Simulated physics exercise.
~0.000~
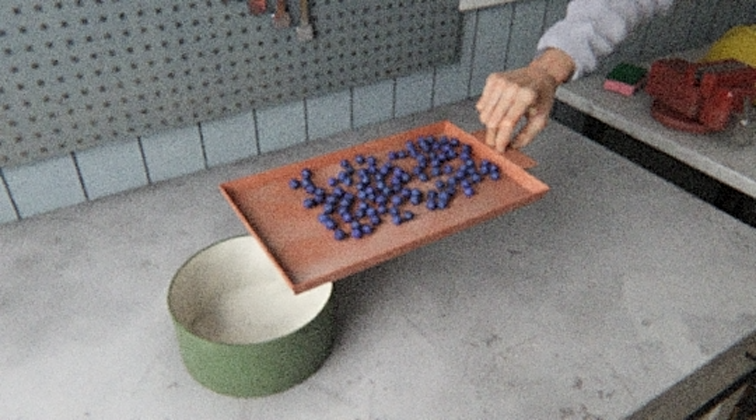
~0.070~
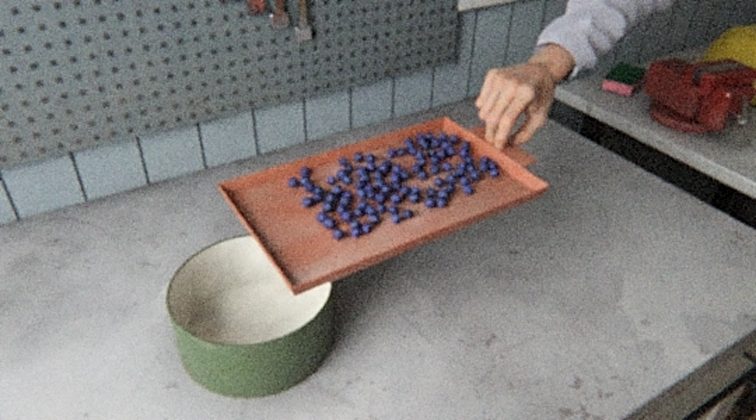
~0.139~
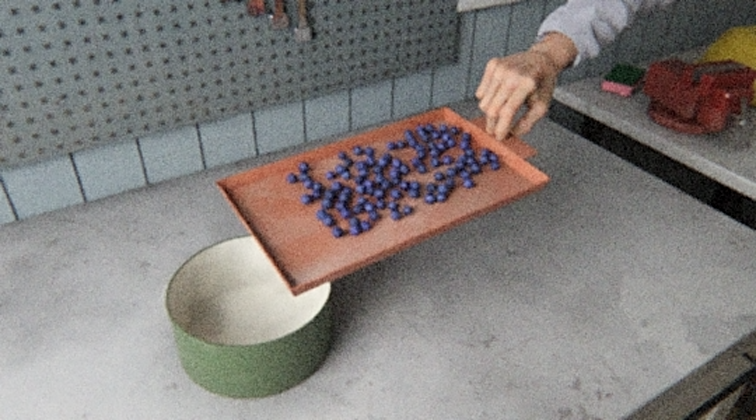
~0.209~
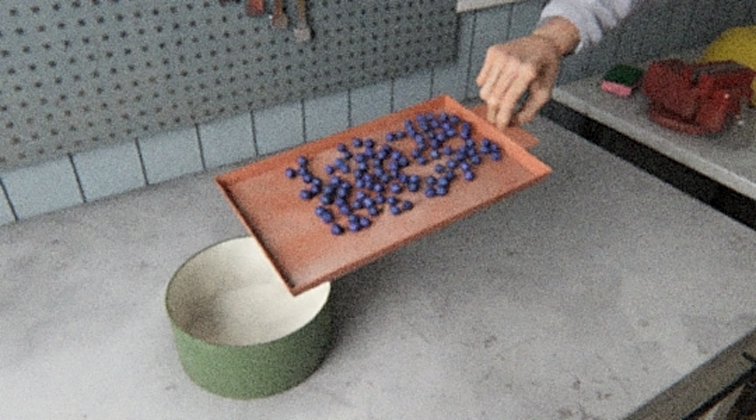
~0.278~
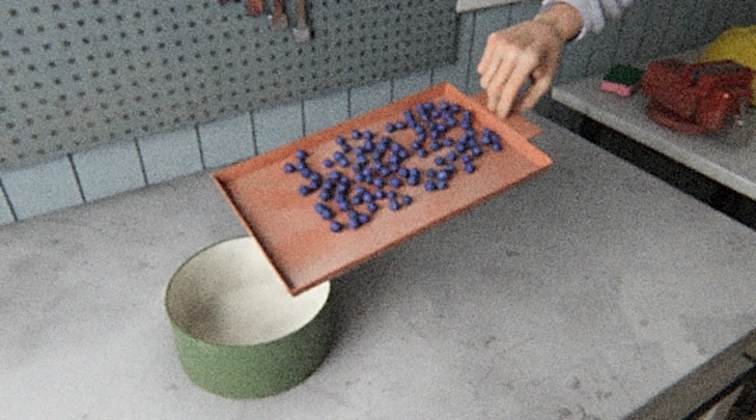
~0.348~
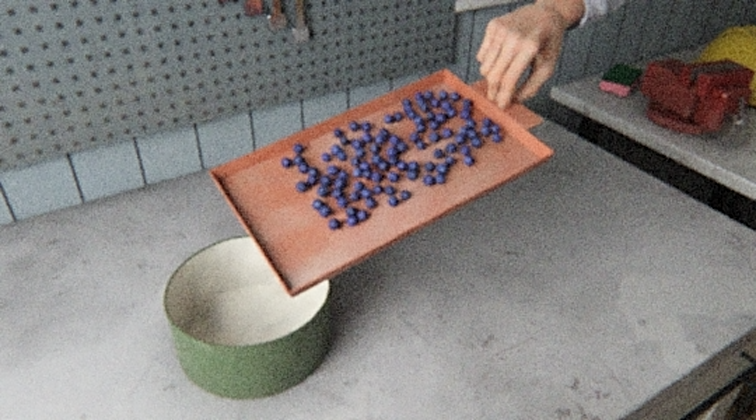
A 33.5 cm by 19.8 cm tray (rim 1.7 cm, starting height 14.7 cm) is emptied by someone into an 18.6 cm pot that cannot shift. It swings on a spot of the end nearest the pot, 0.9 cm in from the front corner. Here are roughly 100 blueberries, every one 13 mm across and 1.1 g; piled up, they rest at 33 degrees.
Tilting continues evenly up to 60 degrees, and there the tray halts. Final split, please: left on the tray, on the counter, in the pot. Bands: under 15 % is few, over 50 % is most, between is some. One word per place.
Left on the tray: Most, counter: Few, pot: Few.
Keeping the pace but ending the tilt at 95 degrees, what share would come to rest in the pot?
Estimate: Roughly 0 percent.
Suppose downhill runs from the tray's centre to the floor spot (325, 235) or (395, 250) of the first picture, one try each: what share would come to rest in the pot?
First try: Around 5 percent; second try: Around 0 percent.
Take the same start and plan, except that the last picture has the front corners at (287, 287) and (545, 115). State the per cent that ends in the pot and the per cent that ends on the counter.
Per cent by place - pot 20, counter 10.
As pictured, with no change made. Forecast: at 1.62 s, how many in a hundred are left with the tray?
Roughly 95 percent of the load, I'd say.
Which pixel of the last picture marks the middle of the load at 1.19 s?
Close to pixel (321, 225).
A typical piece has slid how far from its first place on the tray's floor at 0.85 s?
I'd say close to 13 centimetres.
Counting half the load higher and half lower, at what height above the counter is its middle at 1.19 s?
Roughly 22 centimetres, more or less.
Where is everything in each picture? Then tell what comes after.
The first picture shows tray tilt 0 degrees, front corners at (295, 283) and (544, 187); middle of the pieces at (396, 181); pot at (252, 283).
The second picture shows tray tilt 1 degrees, front corners at (294, 283) and (544, 184); middle of the pieces at (395, 179).
The third picture shows tray tilt 4 degrees, front corners at (293, 285) and (545, 178), lowest corner left front; middle of the pieces at (395, 174).
The fourth picture shows tray tilt 7 degrees, front corners at (292, 286) and (546, 169), lowest corner left front; middle of the pieces at (394, 167).
The fifth picture shows tray tilt 10 degrees, front corners at (292, 287) and (548, 160), lowest corner left front; middle of the pieces at (394, 160).
The sixth picture shows tray tilt 13 degrees, front corners at (290, 288) and (548, 151), lowest corner left front; middle of the pieces at (392, 153); pot at (249, 285). The tray's pace is about 45 degrees a second.
After 0.85 s, tilt 35 degrees; the tray holds 100 %, the pot 0 %.
After 1.19 s, tilt 50 degrees; the tray holds 95 %, the pot 0 %.
After 1.62 s, tilt 60 degrees; the tray holds 95 %, the pot 0 %.
At rest (2.0 s), tray 95 %, counter 5 %, pot 0 %.
